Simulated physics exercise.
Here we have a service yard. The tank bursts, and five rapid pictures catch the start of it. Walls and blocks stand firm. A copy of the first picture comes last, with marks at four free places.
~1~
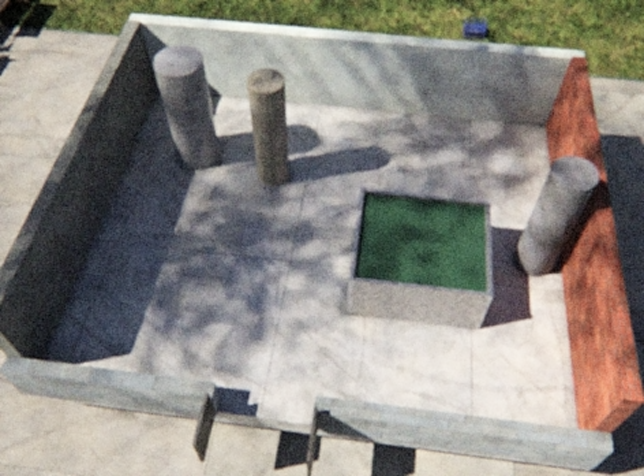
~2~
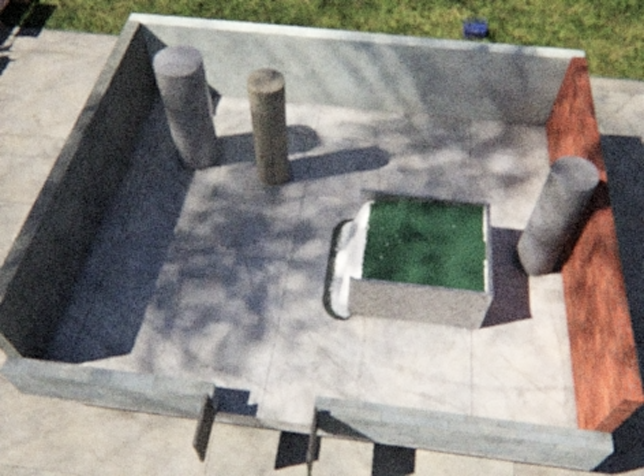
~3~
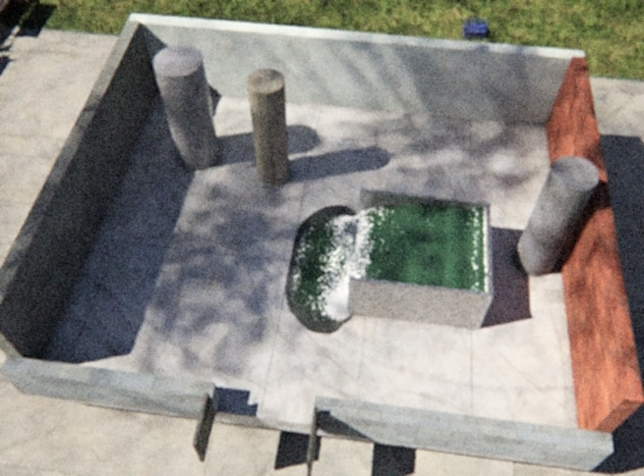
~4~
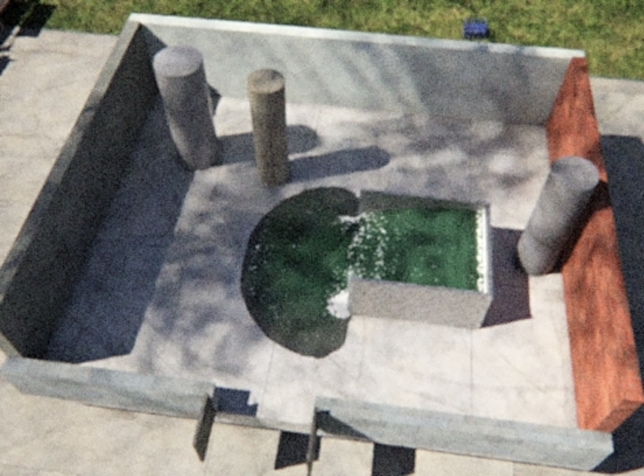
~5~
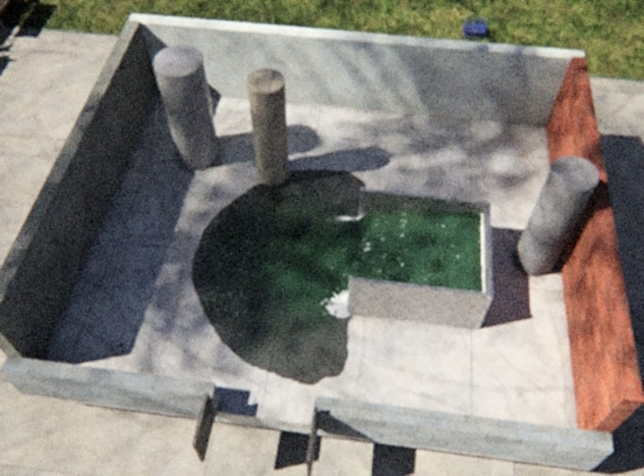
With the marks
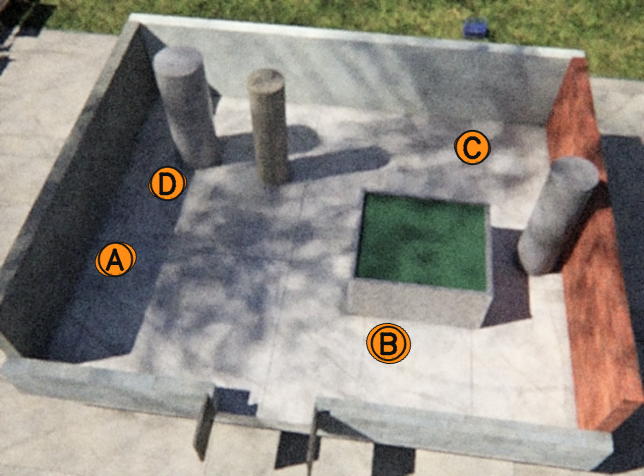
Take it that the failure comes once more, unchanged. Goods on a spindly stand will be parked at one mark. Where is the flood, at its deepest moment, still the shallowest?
The best ring is B.
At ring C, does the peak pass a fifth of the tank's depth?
No, it does not.
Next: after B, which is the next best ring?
It is C.
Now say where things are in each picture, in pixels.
Tank full, its middle at (422, 242); open gate at (266, 393), in the first picture.
In the second picture, 2 % of the ground under water, visible out to (351, 222).
In the third picture, 5 % of the ground under water, visible out to (325, 212).
In the fourth picture, 11 % of the ground under water, visible out to (264, 221).
In the fifth picture, 19 % of the ground under water, visible out to (210, 230).
In orange, A at (115, 259); B at (388, 343); C at (472, 147); D at (167, 183).
If A is chosen, the water peaks at about 37 % of the depth that stood in the tank.
If B is chosen, the water peaks at about 7 % of the depth that stood in the tank.
If C is chosen, the water peaks at about 15 % of the depth that stood in the tank.
If D is chosen, the water peaks at about 31 % of the depth that stood in the tank.
